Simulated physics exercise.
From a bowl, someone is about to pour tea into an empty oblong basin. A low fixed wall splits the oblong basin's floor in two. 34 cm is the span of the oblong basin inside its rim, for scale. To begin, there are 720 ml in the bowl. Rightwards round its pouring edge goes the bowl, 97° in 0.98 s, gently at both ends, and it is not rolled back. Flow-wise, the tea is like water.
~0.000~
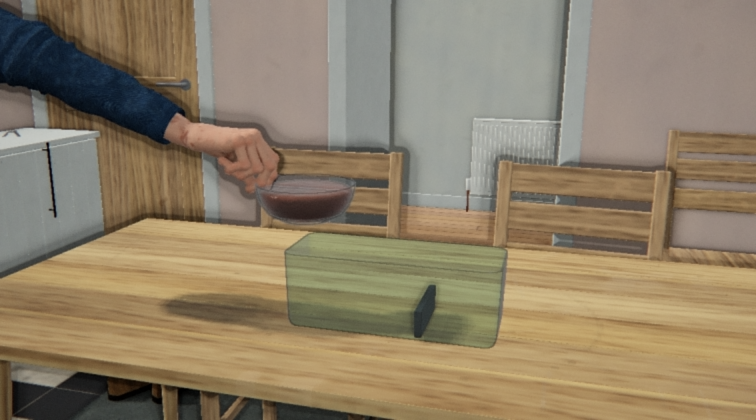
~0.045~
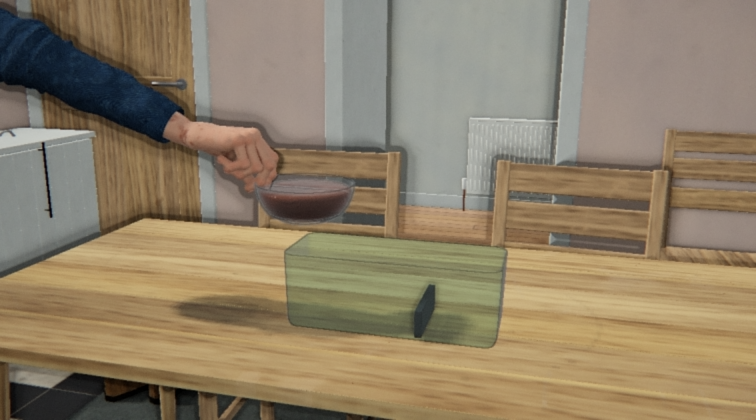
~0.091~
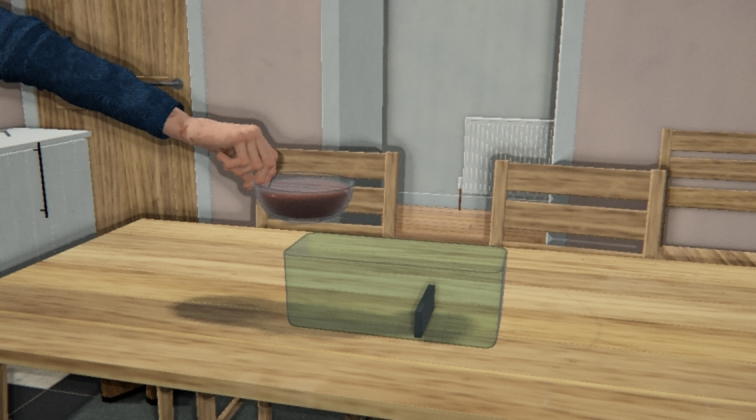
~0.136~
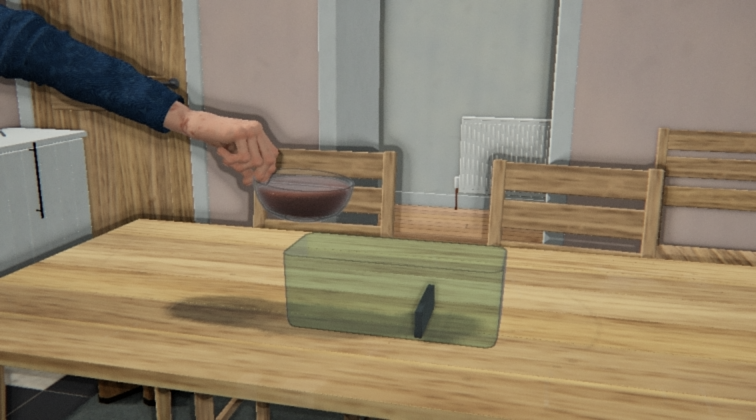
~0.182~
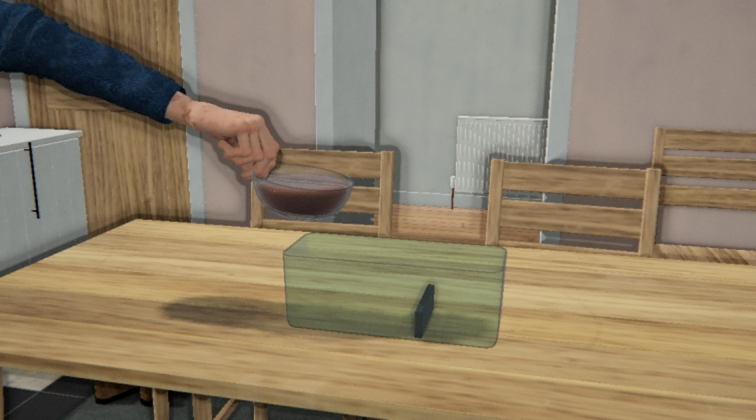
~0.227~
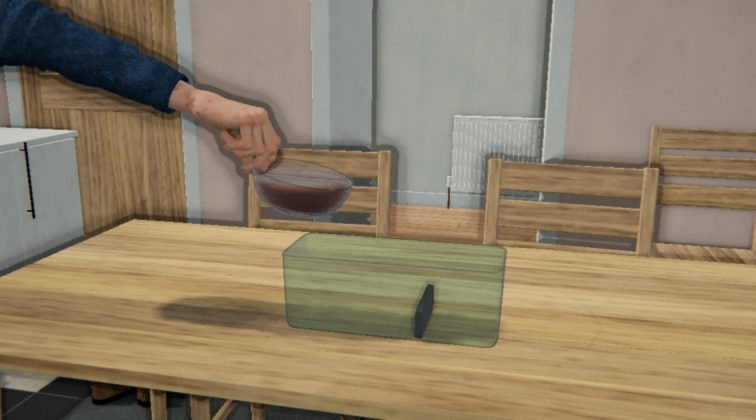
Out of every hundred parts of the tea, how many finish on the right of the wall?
About 30 in every hundred.
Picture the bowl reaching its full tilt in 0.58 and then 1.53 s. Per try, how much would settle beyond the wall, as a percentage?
I'd say 45 percent on the first go, 10 percent on the next.
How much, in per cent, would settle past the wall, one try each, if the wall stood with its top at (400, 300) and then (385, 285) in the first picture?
I'd say 80 percent on the first go, 95 percent on the next.
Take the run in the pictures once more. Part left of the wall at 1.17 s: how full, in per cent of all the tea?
The fraction is near 68 percent.
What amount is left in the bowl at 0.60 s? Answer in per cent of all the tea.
At that time about 38 in a hundred parts are still held.
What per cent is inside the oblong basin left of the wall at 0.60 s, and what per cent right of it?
I'd say about 16 left and about 0 right.
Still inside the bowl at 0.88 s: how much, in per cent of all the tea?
I'd say some 2 per cent remains.
After 0.60 s the tilt is 66° and 38 per cent is still to pour, 17 is left of the wall and 0 right of it.
After 0.88 s the tilt is 94° and 2 per cent is still to pour, 58 is left of the wall and 31 right of it.
After 1.17 s the tilt is 97° and 0 per cent is still to pour, 69 is left of the wall and 30 right of it.
After 1.48 s the tilt is 97° and 0 per cent is still to pour, 69 is left of the wall and 30 right of it.
In the end 69 per cent lies left of the wall, 30 right of it and 1 outside.
